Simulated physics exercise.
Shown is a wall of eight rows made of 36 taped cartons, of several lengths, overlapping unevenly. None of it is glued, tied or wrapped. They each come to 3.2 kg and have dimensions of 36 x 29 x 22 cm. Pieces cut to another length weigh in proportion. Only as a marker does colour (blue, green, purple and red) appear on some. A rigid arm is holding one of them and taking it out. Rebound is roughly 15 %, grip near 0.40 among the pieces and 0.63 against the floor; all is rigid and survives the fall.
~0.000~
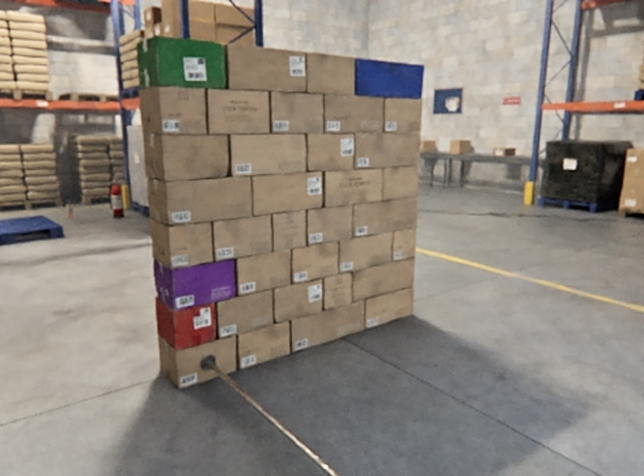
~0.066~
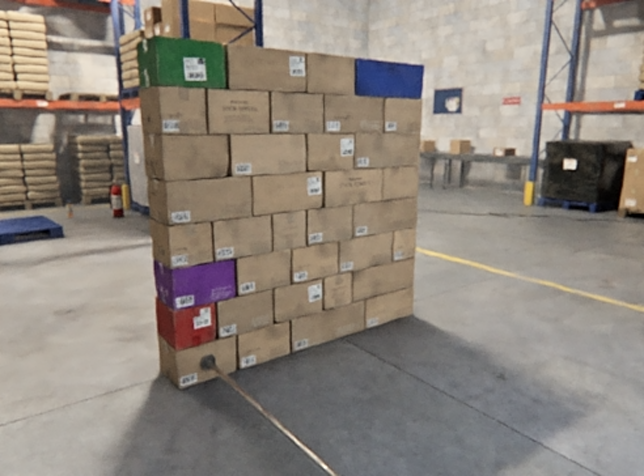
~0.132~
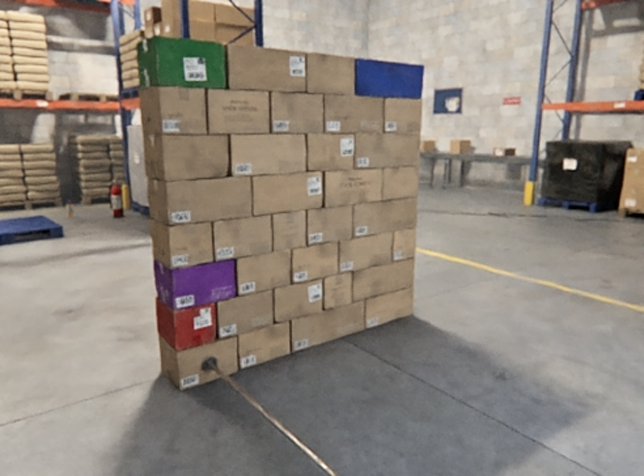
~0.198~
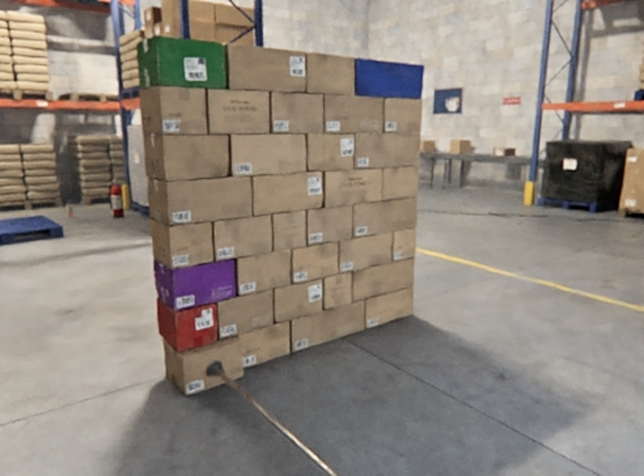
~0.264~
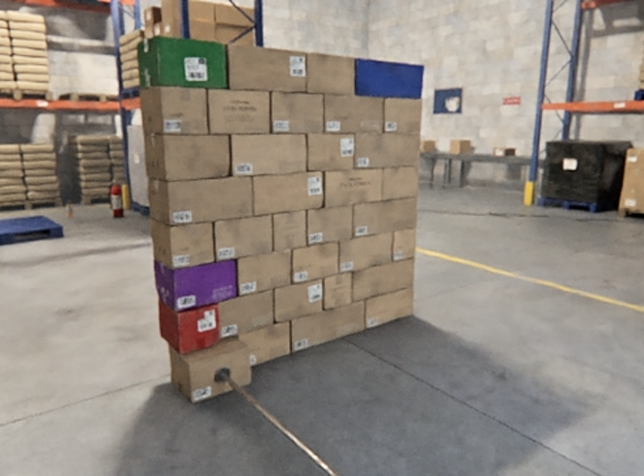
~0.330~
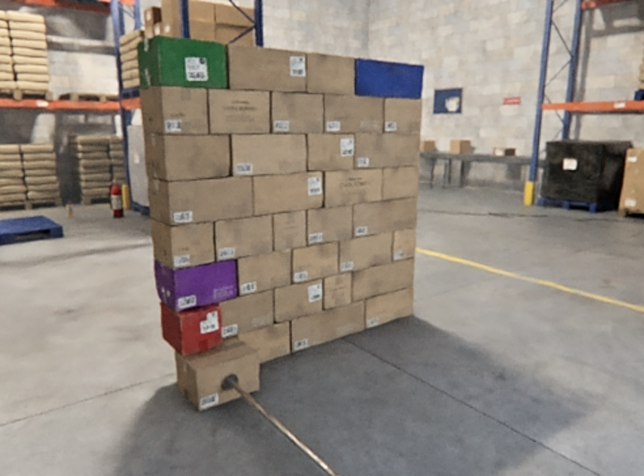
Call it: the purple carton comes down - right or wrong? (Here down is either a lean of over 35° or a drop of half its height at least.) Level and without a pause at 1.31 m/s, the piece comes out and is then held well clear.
Wrong, it stays up.
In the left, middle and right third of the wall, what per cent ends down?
Left third 10 per cent, middle 0 per cent, right 0 per cent.
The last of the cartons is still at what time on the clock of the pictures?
Near 1.0 s.
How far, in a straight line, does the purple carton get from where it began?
Some 0 centimetres.
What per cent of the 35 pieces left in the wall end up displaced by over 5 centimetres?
Share: 5 in a hundred.
By 0.42 s, none of the 35 other cartons down, 1 disturbed; purple carton unmoved; red carton tilted 12°.
By 0.60 s, 1 of the 35 other cartons down; purple carton unmoved; red carton tilted 31°, 15 cm lower.
When it is over (1.1 s), 1 of the 35 other cartons down; purple carton unmoved; green carton unmoved; red carton 22 cm lower. In pixels of the last frame, middles, purple carton near (195, 278), green carton near (182, 66).
